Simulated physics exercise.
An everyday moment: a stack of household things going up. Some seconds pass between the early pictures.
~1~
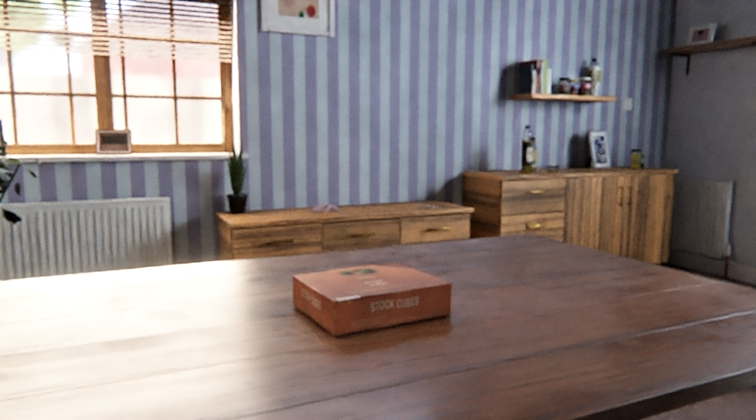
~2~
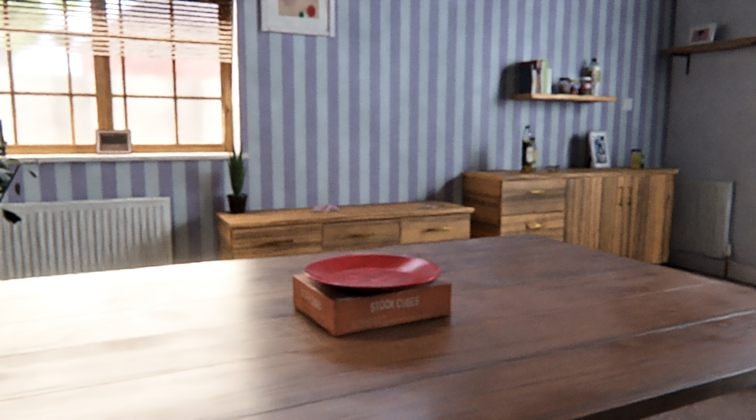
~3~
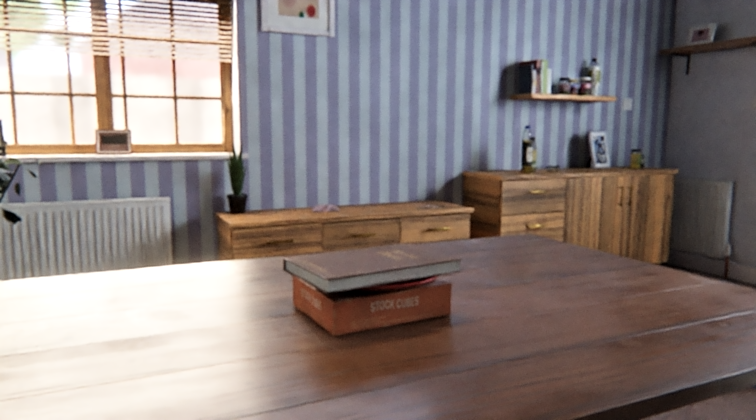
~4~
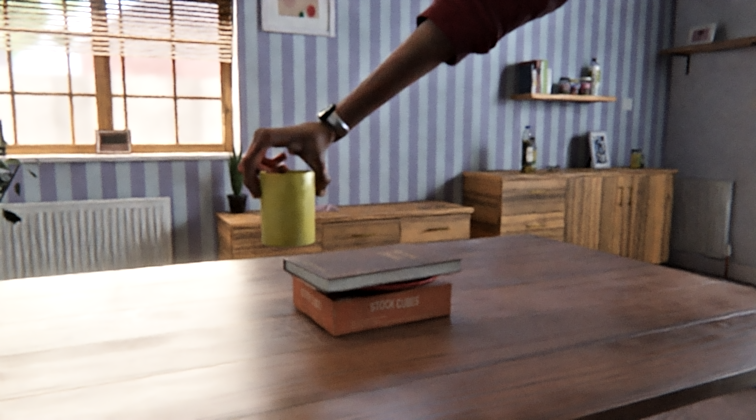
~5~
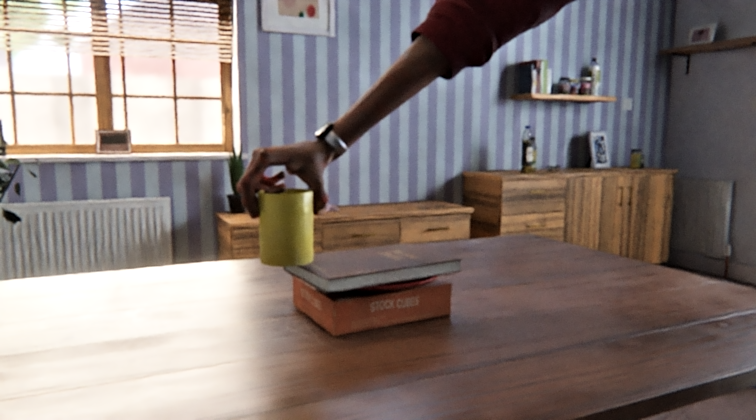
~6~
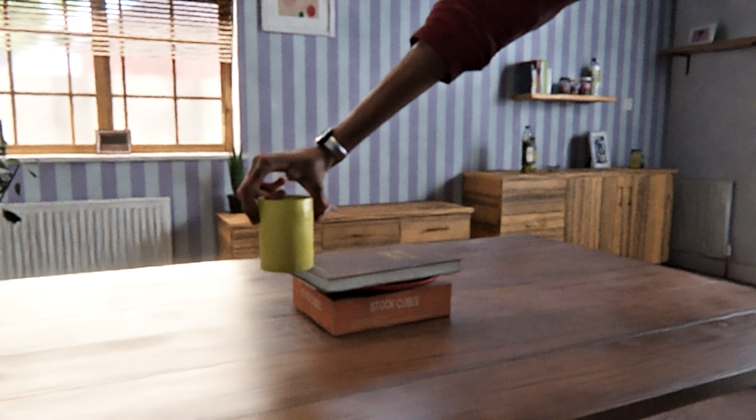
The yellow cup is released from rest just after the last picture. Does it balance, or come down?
In the end the pile comes apart.
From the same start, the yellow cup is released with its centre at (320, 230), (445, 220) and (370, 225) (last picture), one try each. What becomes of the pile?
In the first case it holds; in the second case it loses its balance; in the third case it keeps its balance.
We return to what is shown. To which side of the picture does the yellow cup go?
It goes to the left.
Then, 0.30 s past the last view, yellow cup now fallen.
Then, 0.50 s past the last view, nothing new.
Finally, fallen, yellow cup; the other 3 still in place. Final places as the last picture's camera would see them, yellow cup near (242, 312). The pile gives way.
